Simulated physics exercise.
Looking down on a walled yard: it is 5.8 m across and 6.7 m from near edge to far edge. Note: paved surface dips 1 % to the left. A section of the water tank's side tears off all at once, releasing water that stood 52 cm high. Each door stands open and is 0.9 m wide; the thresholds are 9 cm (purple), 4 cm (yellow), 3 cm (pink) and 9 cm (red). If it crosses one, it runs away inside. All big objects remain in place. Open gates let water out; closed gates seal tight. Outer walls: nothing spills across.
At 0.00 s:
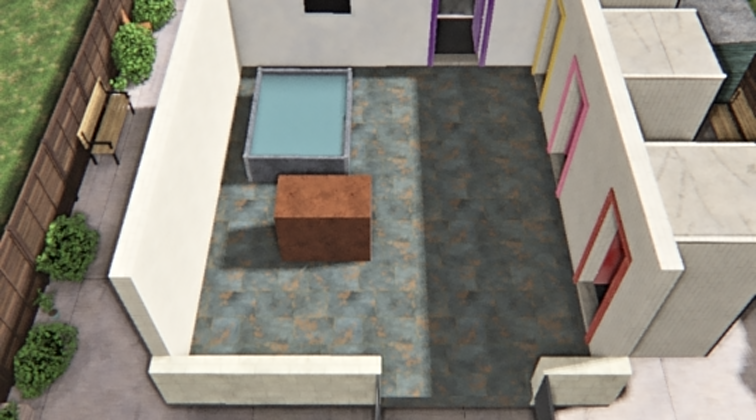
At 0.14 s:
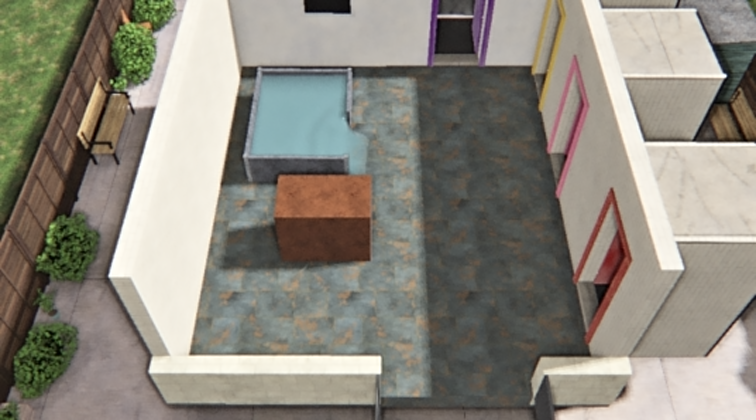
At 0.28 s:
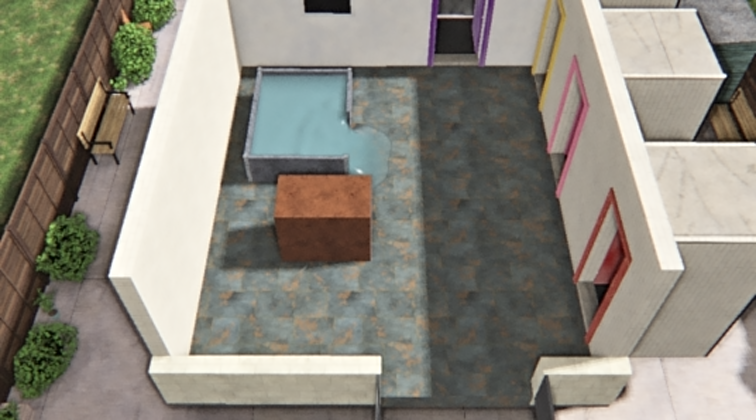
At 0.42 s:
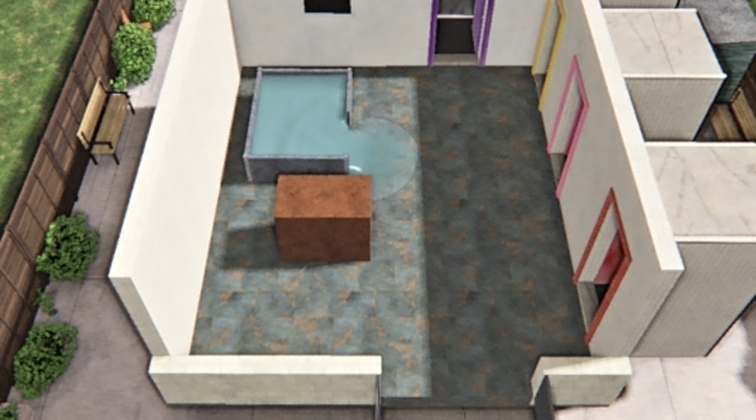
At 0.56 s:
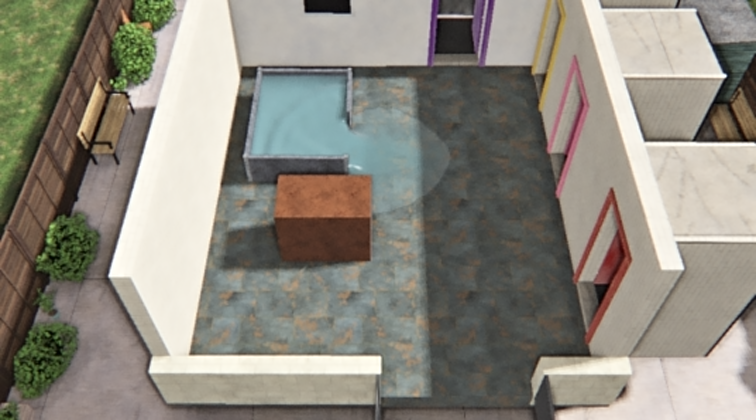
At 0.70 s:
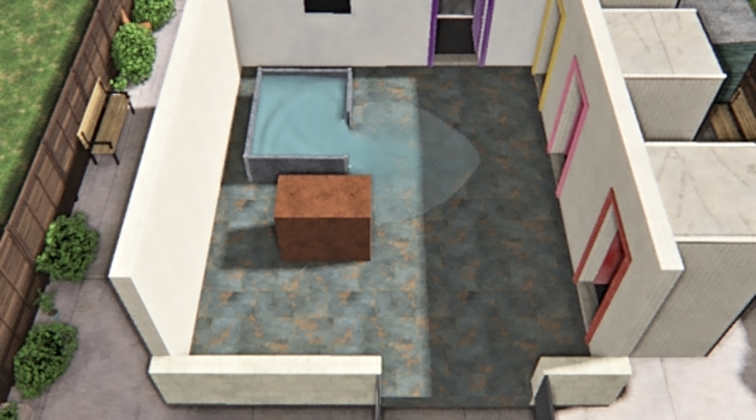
The footage shows a walled yard with a raised water tank and a brown block; part of the tank's right side breaks open, and water pours out, fanning rightward across the paving past the block in a widening, thinning sheet.
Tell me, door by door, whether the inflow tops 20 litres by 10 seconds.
In order: The purple door is going to hold within the limit; the yellow door is going to break the limit; the pink door is going to break the limit; the red door is going to hold within the limit.
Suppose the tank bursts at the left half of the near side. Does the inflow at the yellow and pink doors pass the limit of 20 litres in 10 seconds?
Result against the limit at yellow: Limit held; result at pink: Limit held.
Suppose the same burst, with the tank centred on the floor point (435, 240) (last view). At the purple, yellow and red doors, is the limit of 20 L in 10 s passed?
Checking the limit: Purple is within it, yellow is within it and red is beyond it.
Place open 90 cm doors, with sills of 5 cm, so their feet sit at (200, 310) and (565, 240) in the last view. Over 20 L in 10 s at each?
So the first one doesn't reach it, while the second one exceeds it.
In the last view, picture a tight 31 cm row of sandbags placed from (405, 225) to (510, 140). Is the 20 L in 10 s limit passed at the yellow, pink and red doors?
So yellow comes out too high, pink comes out low enough and red comes out low enough.
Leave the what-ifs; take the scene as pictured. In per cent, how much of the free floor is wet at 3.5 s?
Close to 50 in a hundred parts are wet.
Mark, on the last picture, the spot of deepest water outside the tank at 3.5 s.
In the final picture, near (583, 367).
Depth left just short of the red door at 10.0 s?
About 4.0 cm.
After 1.4 s water covers 30 % of the floor and is deepest (27 cm) near (358, 159); purple door not reached, yellow door not reached, pink door 5 cm at the sill, 2 L in, red door not reached.
After 2.2 s water covers 40 % of the floor and is deepest (20 cm) near (358, 167); purple door 1 cm at the sill, 0 L in, yellow door 9 cm at the sill, 1 L in, pink door 11 cm at the sill, 43 L in, red door not reached.
After 3.5 s water covers 50 % of the floor and is deepest (20 cm) near (583, 367); purple door 5 cm at the sill, 0 L in, yellow door 10 cm at the sill, 23 L in, pink door 13 cm at the sill, 123 L in, red door 8 cm at the sill, 0 L in.
After 6.0 s water covers 65 % of the floor and is deepest (10 cm) near (358, 167); purple door 5 cm at the sill, 0 L in, yellow door 7 cm at the sill, 56 L in, pink door 8 cm at the sill, 186 L in, red door 7 cm at the sill, 1 L in.
After 10.0 s water covers 85 % of the floor and is deepest (8 cm) near (239, 84); purple door 4 cm at the sill, 0 L in, yellow door 4 cm at the sill, 65 L in, pink door 3 cm at the sill, 209 L in, red door 4 cm at the sill, 1 L in.
